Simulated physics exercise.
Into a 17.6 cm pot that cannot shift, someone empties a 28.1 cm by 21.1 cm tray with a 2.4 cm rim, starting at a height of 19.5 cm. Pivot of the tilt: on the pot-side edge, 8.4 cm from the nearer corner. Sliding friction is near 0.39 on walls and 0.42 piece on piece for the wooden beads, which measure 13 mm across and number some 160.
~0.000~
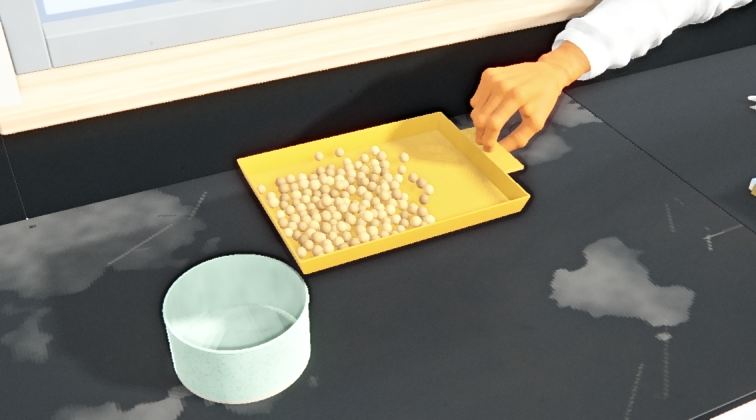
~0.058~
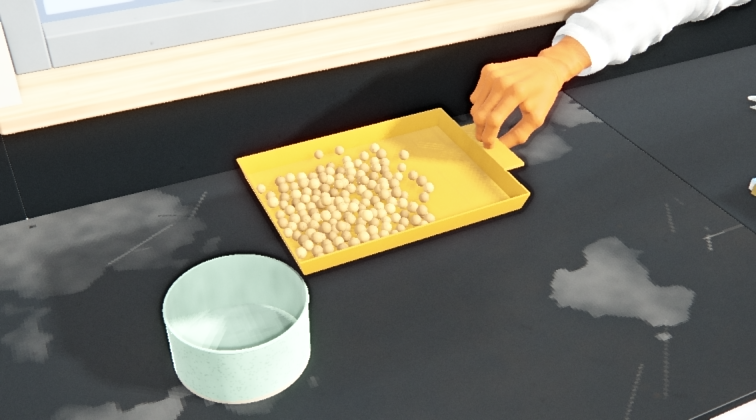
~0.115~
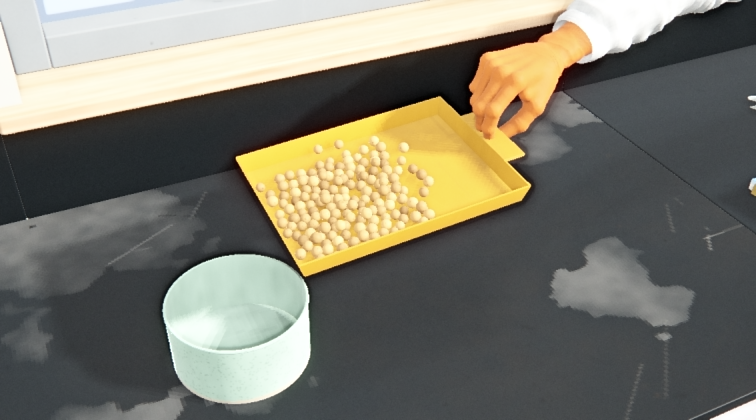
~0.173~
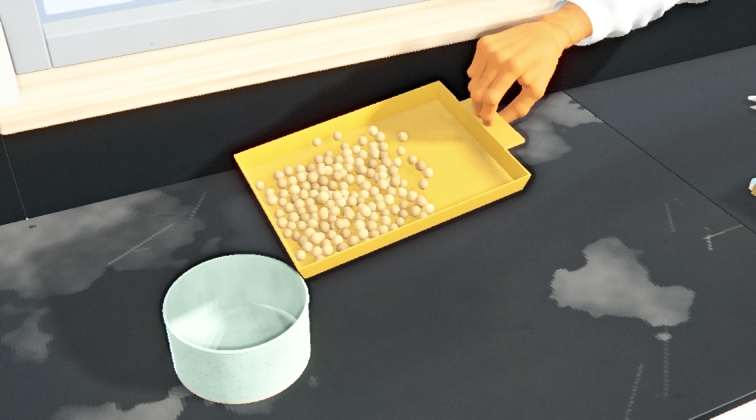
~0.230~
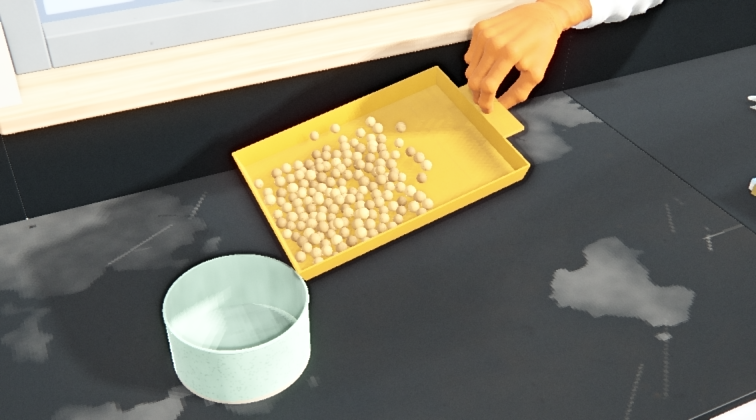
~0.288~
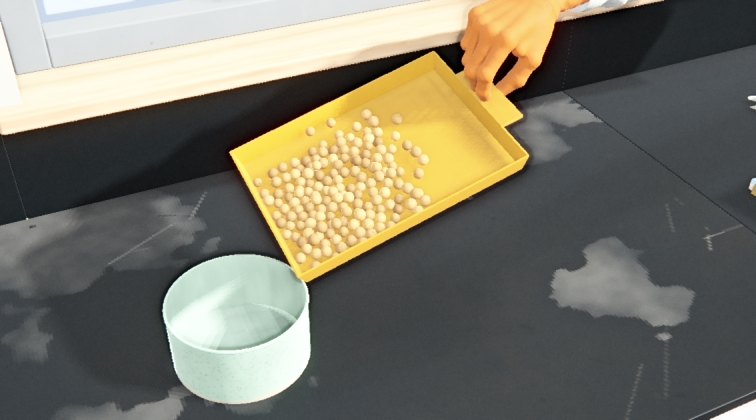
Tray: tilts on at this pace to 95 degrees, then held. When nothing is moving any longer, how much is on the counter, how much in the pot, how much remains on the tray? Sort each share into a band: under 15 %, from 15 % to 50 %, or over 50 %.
Counter: Over 50 %; pot: From 15 % to 50 %; tray: Under 15 %.
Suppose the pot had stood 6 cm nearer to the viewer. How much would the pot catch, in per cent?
Then roughly 95 percent would land in it.
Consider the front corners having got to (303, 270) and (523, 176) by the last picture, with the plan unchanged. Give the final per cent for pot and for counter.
Per cent by place - pot 10, counter 90.
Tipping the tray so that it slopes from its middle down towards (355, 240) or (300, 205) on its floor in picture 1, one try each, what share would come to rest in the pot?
Roughly 5 % for the first direction, roughly 70 % for the second.
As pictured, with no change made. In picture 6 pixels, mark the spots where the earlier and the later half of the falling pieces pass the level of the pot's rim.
It passes about (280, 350) first and (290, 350) afterwards.
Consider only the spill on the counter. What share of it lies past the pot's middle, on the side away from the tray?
Some 50 per cent.
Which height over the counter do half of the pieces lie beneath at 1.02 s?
Around 20 cm up.
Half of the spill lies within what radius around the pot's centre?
Distance: Some 20 cm.
Then, at 0.73 s, tilt 56 degrees; the tray holds 100 %, the pot 0 %.
After 1.02 s, tilt 80 degrees; the tray holds 80 %, the pot 0 %.
After 1.41 s, tilt 95 degrees; the tray holds 0 %, the pot 30 %.
In the end, at 2.4 s, counter 70 %, pot 30 %, tray 0 %.
